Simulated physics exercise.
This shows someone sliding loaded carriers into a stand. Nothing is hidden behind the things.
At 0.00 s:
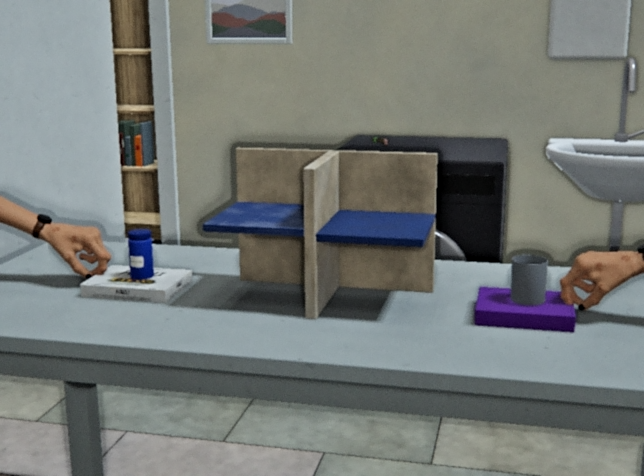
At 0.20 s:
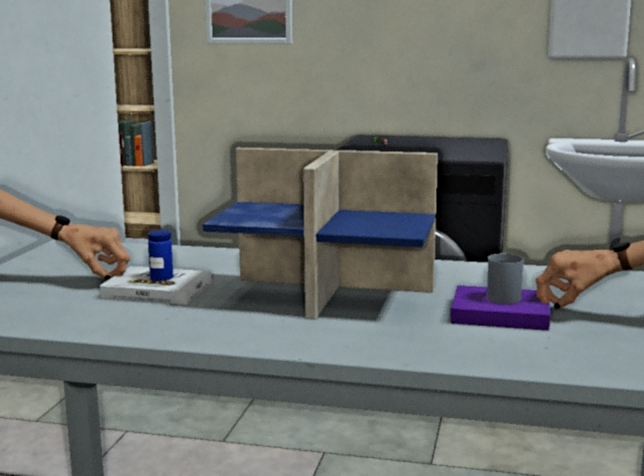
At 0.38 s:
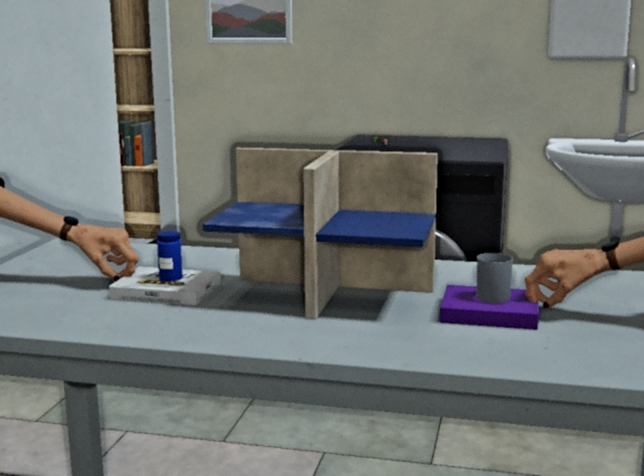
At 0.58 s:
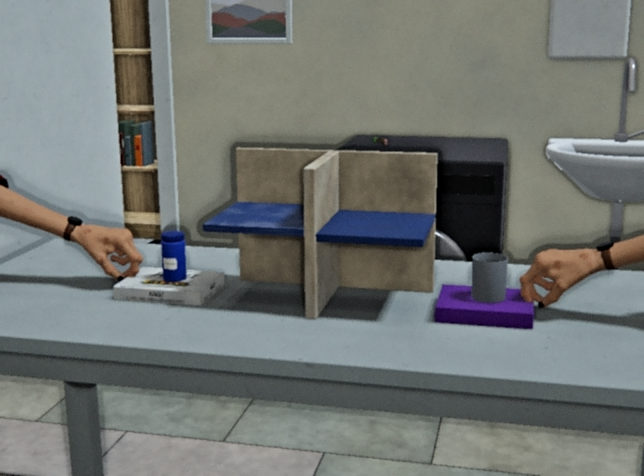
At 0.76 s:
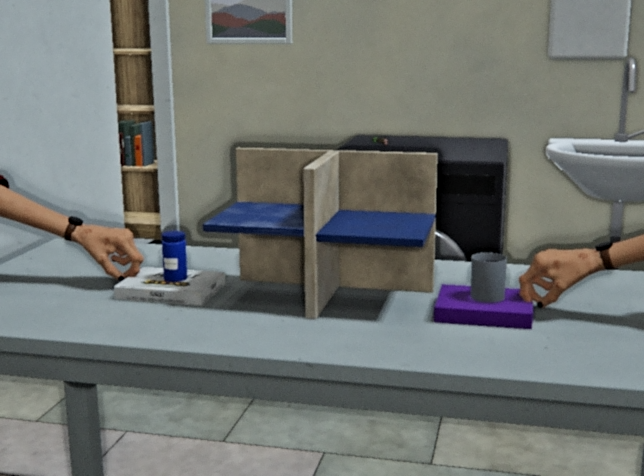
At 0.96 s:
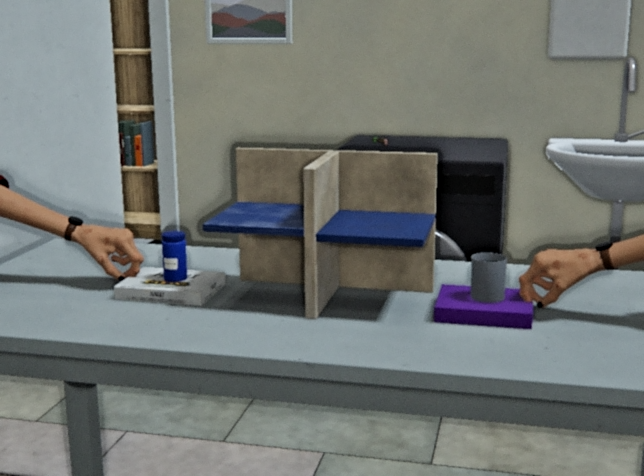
The footage shows two hands sliding a white packet carrying a blue shaker rightward and a purple tray carrying a grey beaker leftward across a table, toward a stand with blue shelves, their movement slowing until barely noticeable.
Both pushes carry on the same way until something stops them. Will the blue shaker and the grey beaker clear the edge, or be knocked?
The blue shaker rides in untouched and the grey beaker rides in untouched.
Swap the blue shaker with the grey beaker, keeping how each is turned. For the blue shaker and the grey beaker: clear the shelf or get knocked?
The blue shaker passes below; the grey beaker gets in clear.
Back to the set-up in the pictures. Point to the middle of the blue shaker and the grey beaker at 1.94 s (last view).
About (205, 259), and the other about (434, 275).
Around 1.94 s, blue shaker riding along near (205, 258); grey beaker riding along near (434, 275).
Finally (3.9 s), the blue shaker passes below, near (270, 262); the grey beaker passes below, near (386, 272).
